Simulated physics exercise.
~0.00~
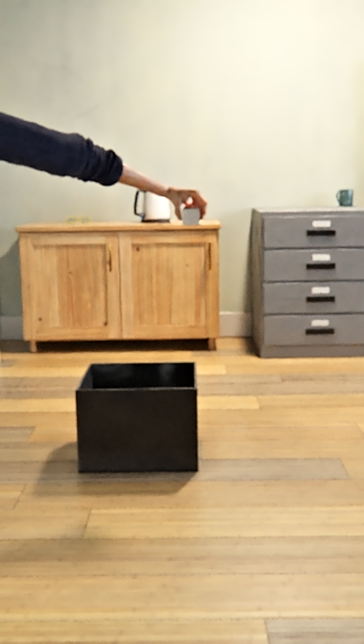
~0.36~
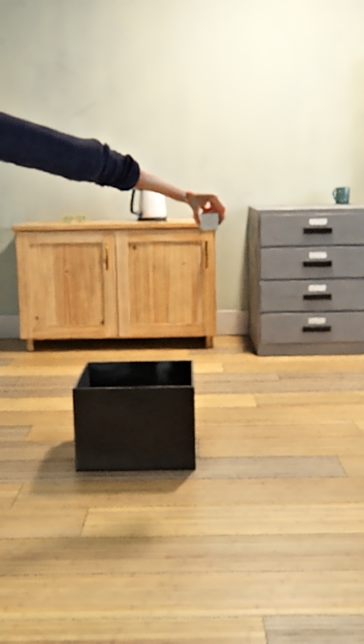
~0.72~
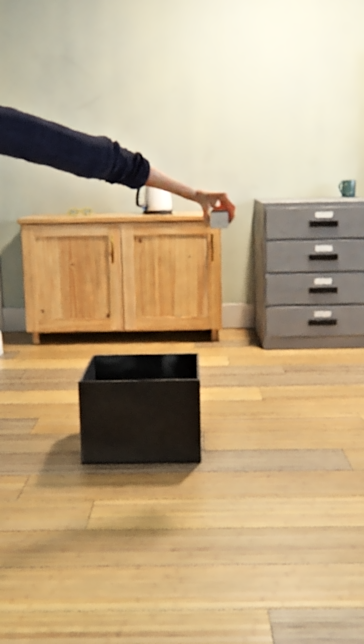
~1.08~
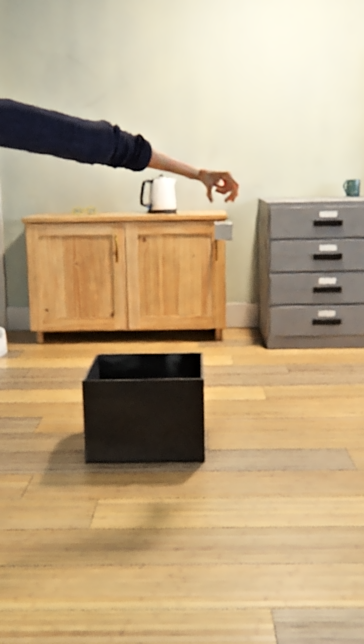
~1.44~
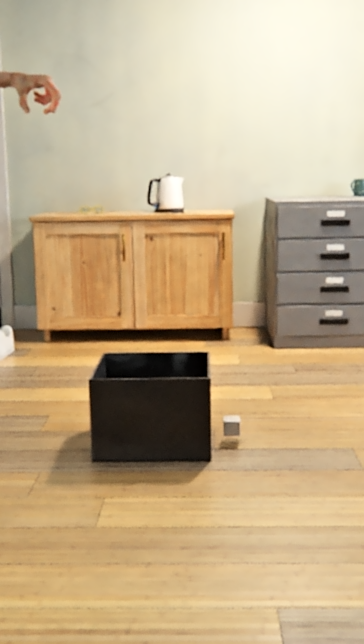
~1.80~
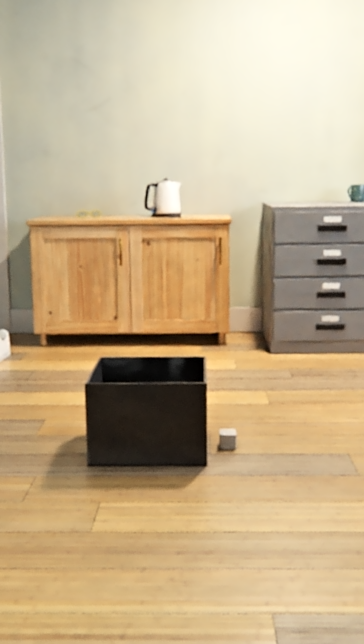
An arm moves a small block right and drops it beside the black box.
